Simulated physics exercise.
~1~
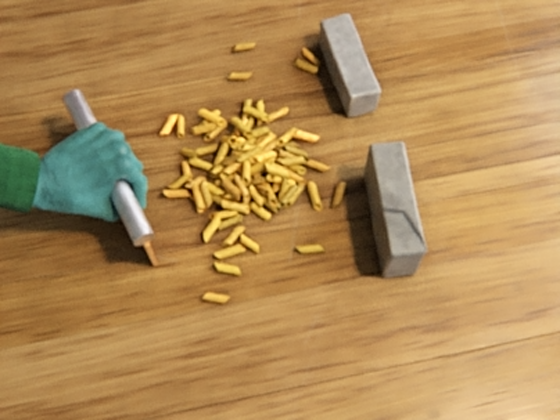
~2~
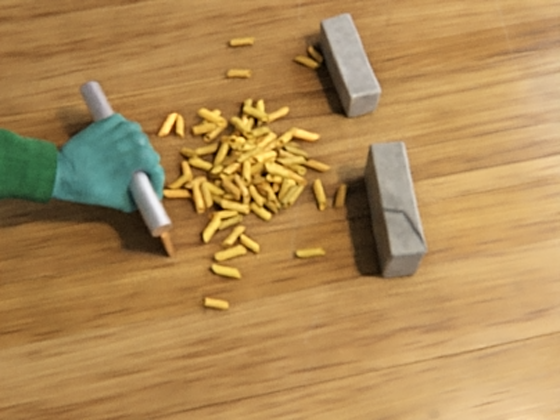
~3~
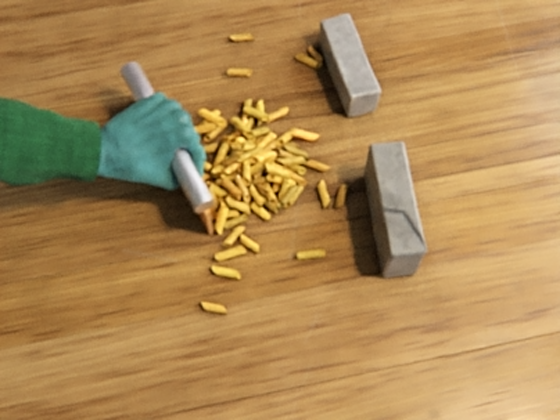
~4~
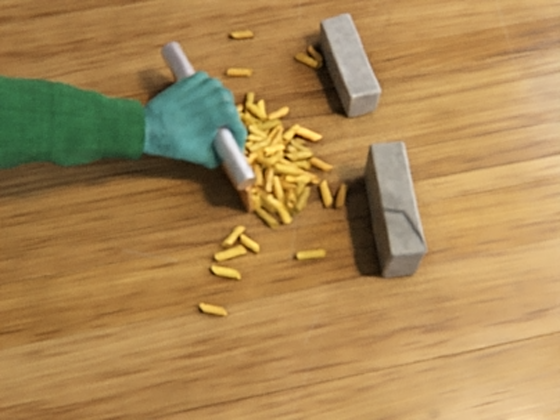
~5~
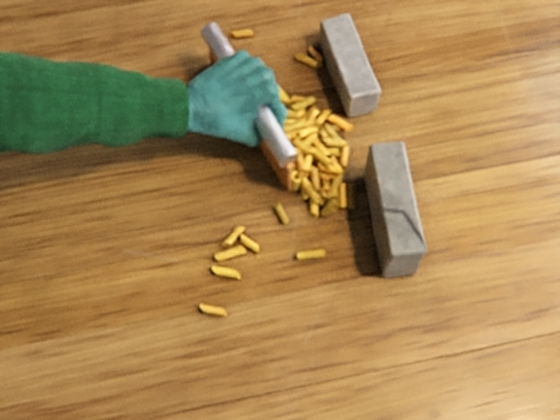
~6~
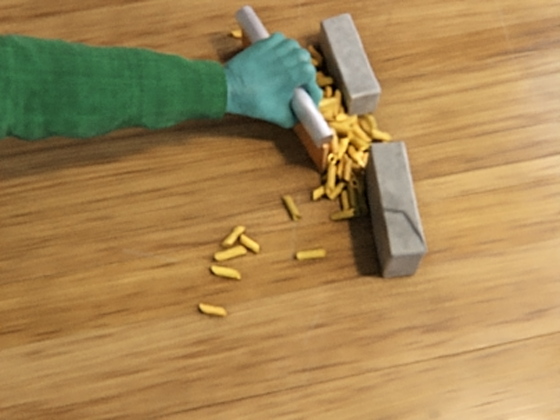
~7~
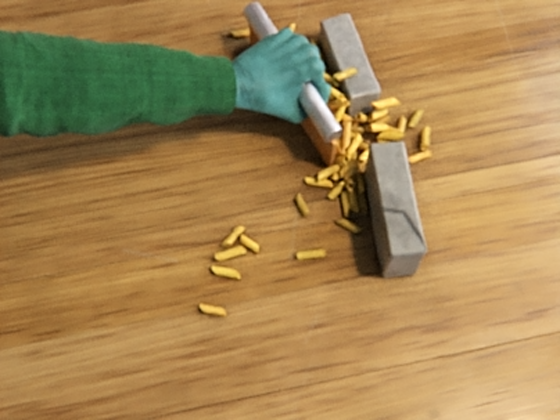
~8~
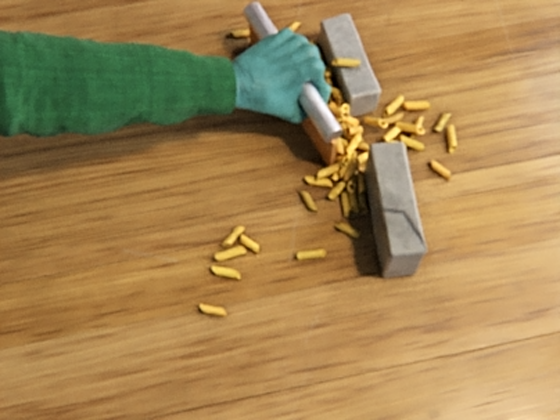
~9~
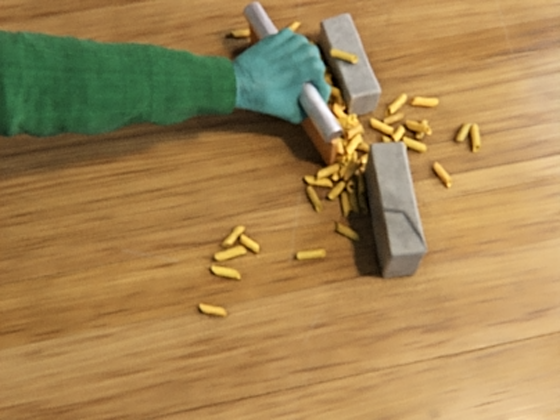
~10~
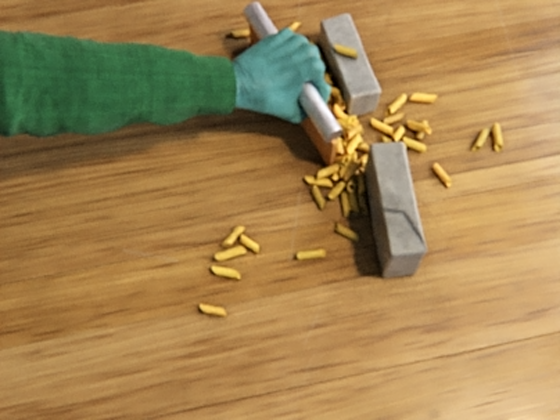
A gloved hand in a green sleeve pushed a scraper through spilt dry pasta on a wooden surface, driving most of it rightward against two grey blocks; some pieces slipped through the gap, but most stayed bunched before the blocks when the hand stopped.
